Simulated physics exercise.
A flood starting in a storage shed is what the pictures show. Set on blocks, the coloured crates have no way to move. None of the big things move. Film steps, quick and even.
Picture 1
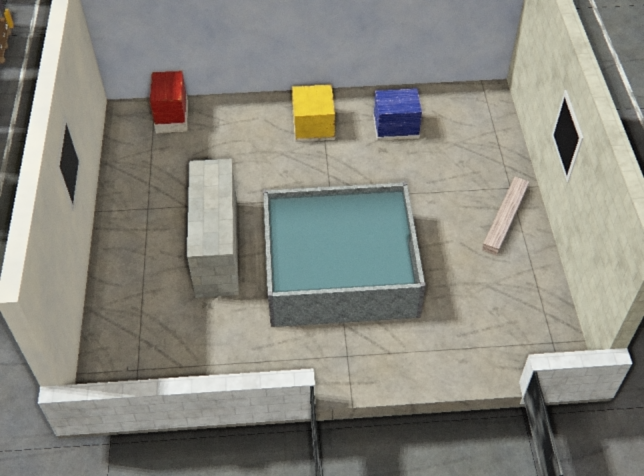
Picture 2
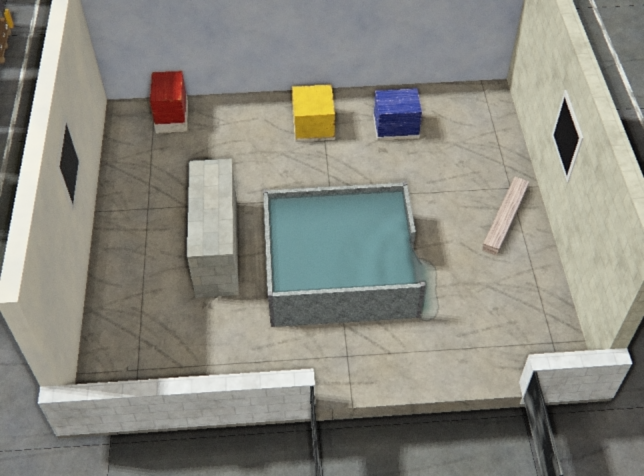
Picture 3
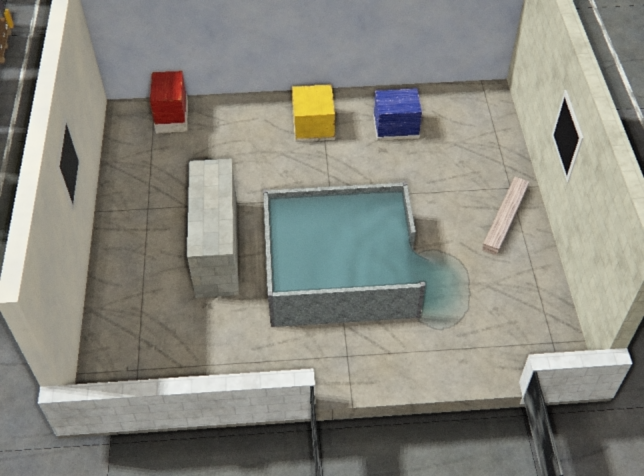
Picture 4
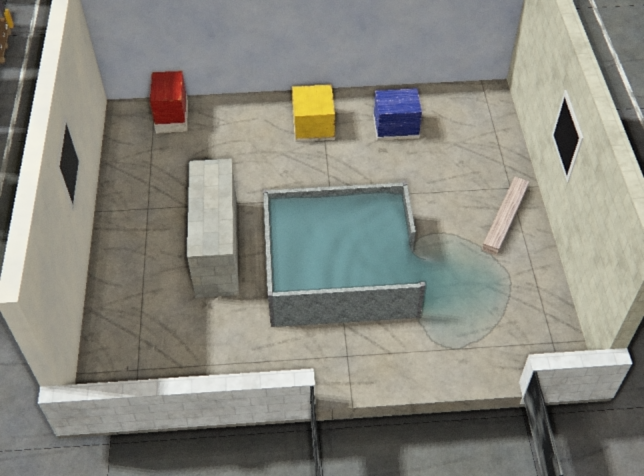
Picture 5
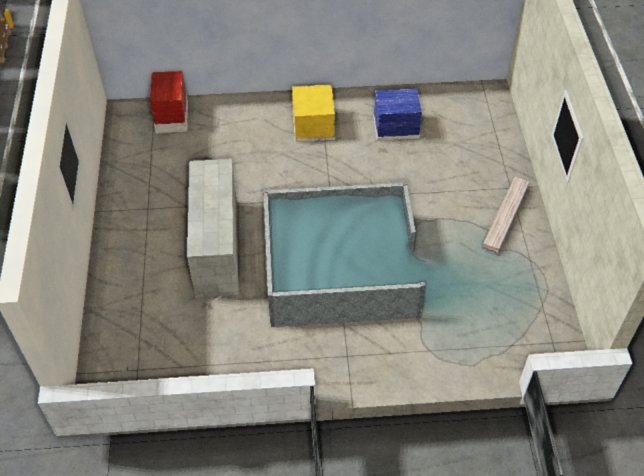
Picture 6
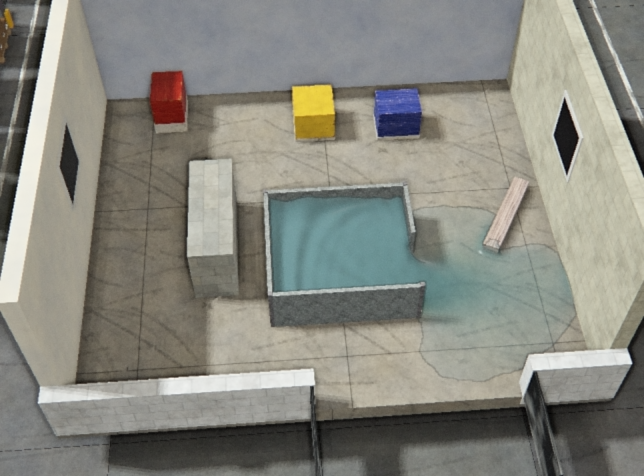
In a storage shed with red, yellow and blue crates, a full water tank stood still, then its right side opened and water poured out, spreading across the floor around the plank toward the right wall.
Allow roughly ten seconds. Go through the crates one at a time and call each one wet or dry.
The yellow crate is wet. The blue crate is wet. The red crate is dry.
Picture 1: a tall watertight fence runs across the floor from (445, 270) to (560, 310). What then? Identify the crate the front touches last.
My answer: The one in red.
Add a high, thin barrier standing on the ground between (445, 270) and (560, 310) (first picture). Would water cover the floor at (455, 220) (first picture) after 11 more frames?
Answer: Covered.
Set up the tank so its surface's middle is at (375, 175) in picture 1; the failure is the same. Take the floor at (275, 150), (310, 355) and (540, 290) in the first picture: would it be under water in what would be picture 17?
As listed: Free of water, no water, covered.
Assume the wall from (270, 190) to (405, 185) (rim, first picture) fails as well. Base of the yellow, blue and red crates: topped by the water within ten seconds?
Yellow crate is topped, blue crate is wetted, red crate is soaked.
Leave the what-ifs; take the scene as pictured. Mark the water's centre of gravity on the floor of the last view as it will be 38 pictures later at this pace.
The balance point is around (424, 247).
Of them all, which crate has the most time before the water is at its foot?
That is the red crate.
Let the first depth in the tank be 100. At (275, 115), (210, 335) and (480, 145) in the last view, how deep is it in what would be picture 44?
Around 2, 2 and 4 percent, in that order.
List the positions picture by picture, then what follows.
In the first picture, the water tank at (341, 240) is whole and still.
In the second picture, water pours out at (413, 278) and has run to (422, 262).
In the third picture, the front is at (462, 273), out from the gap at (413, 280).
In the fourth picture, the front is at (502, 273), out from the gap at (413, 281).
In the fifth picture, water pours out at (413, 281) and has run to (541, 290).
In the sixth picture, the front is at (574, 305), out from the gap at (413, 281).
A moment on, water covers 15 % of the floor; the yellow crate not reached, the blue crate not reached, the red crate not reached.
Next, water covers 25 % of the floor; the yellow crate not reached, the blue crate not reached, the red crate not reached.
Then, water covers 30 % of the floor; the yellow crate not reached, the blue crate water round its plinth, the red crate not reached.
Later, water covers 55 % of the floor; the yellow crate water round its plinth, the blue crate water round its plinth, the red crate water round its plinth.
In the end, water covers 85 % of the floor; the yellow crate was topped, the blue crate was topped, the red crate stayed above the water.
